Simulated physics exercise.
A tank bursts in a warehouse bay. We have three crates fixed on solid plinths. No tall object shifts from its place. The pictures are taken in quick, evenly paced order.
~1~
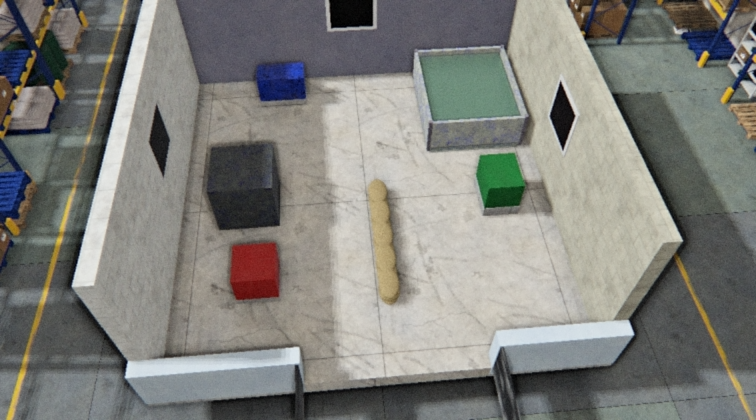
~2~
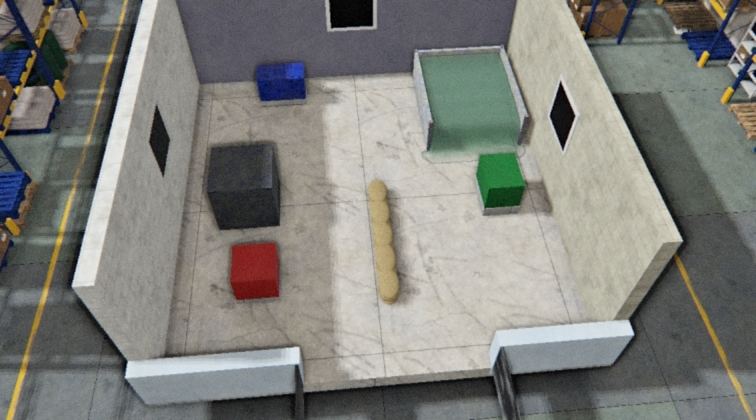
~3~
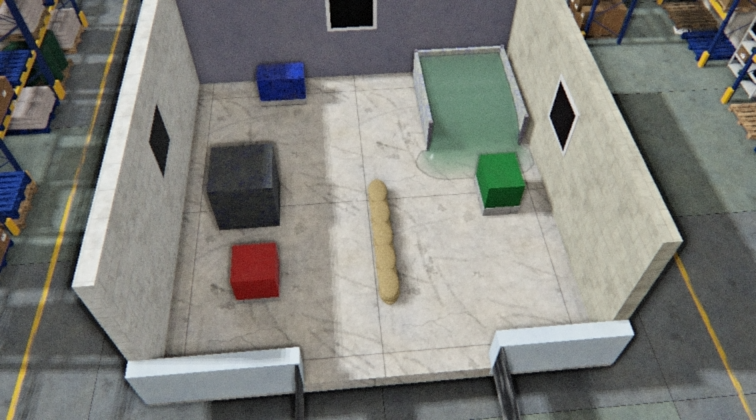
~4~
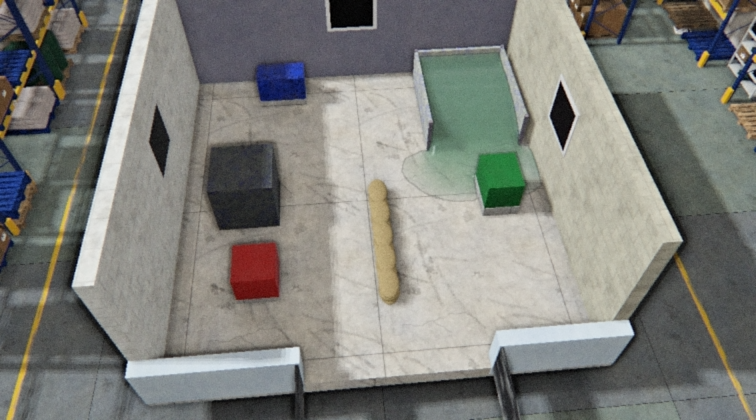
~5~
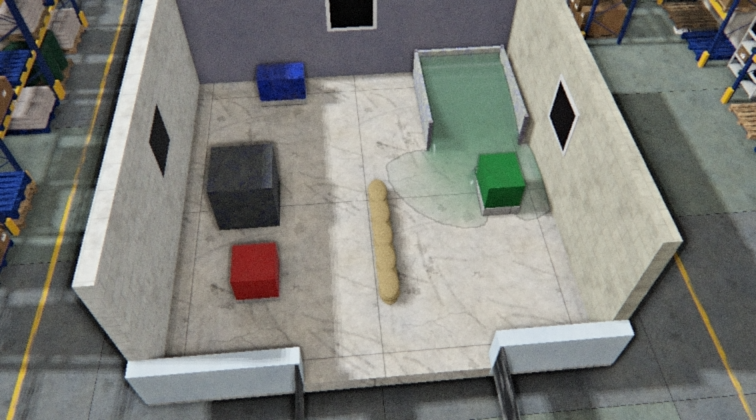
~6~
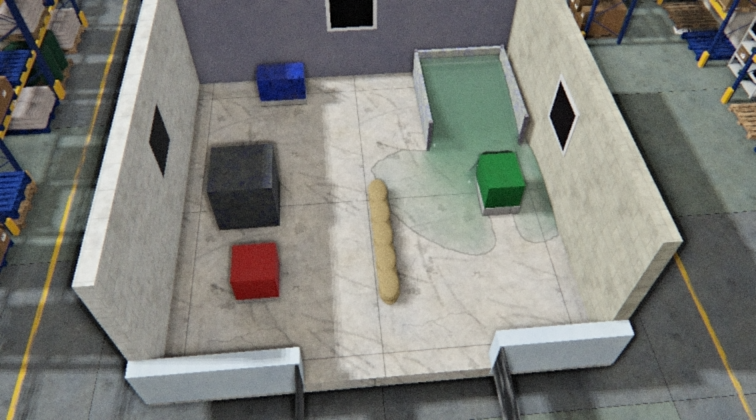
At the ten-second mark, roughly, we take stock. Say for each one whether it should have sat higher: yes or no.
Blue crate - no; green crate - yes; red crate - no.
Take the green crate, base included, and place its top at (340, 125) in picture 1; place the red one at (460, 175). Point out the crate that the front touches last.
Last: The blue one.
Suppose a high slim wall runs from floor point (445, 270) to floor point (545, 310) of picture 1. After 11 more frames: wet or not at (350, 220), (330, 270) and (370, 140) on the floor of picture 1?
Outcome by spot, in order - unwatered, unwatered, unwatered.
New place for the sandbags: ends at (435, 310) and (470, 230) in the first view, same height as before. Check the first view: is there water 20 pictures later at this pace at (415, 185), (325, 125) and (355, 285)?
The spots turn out swamped, unflooded and swamped, in that sequence.
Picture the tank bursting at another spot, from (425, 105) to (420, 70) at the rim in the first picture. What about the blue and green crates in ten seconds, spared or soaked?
Taking them in turn, the blue one is swamped, and the green one is left untouched.
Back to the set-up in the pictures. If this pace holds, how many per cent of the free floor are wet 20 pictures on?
Near 40 in a hundred.
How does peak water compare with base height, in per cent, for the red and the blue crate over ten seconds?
I'd say 10 per cent for the first one and 40 per cent for the second.
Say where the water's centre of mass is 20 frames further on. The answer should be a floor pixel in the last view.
I'd put my finger on (471, 197).
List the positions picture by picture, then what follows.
The tank at (468, 86) is whole and still, in the first picture.
The front is at (425, 153), out from the gap at (475, 137), in the second picture.
The front is at (420, 163), out from the gap at (475, 139), in the third picture.
The front is at (414, 180), out from the gap at (475, 140), in the fourth picture.
The front is at (441, 219), out from the gap at (475, 140), in the fifth picture.
The front is at (475, 251), out from the gap at (475, 140), in the sixth picture.
A moment on, water covers 30 % of the floor; the blue crate not reached, the green crate water round its plinth, the red crate not reached.
Next, water covers 35 % of the floor; the blue crate not reached, the green crate water round its plinth, the red crate not reached.
Then, water covers 40 % of the floor; the blue crate not reached, the green crate water round its plinth, the red crate not reached.
Later, water covers 55 % of the floor; the blue crate water round its plinth, the green crate water round its plinth, the red crate water round its plinth.
In the end, water covers 75 % of the floor; the blue crate stayed above the water, the green crate was topped, the red crate stayed above the water.
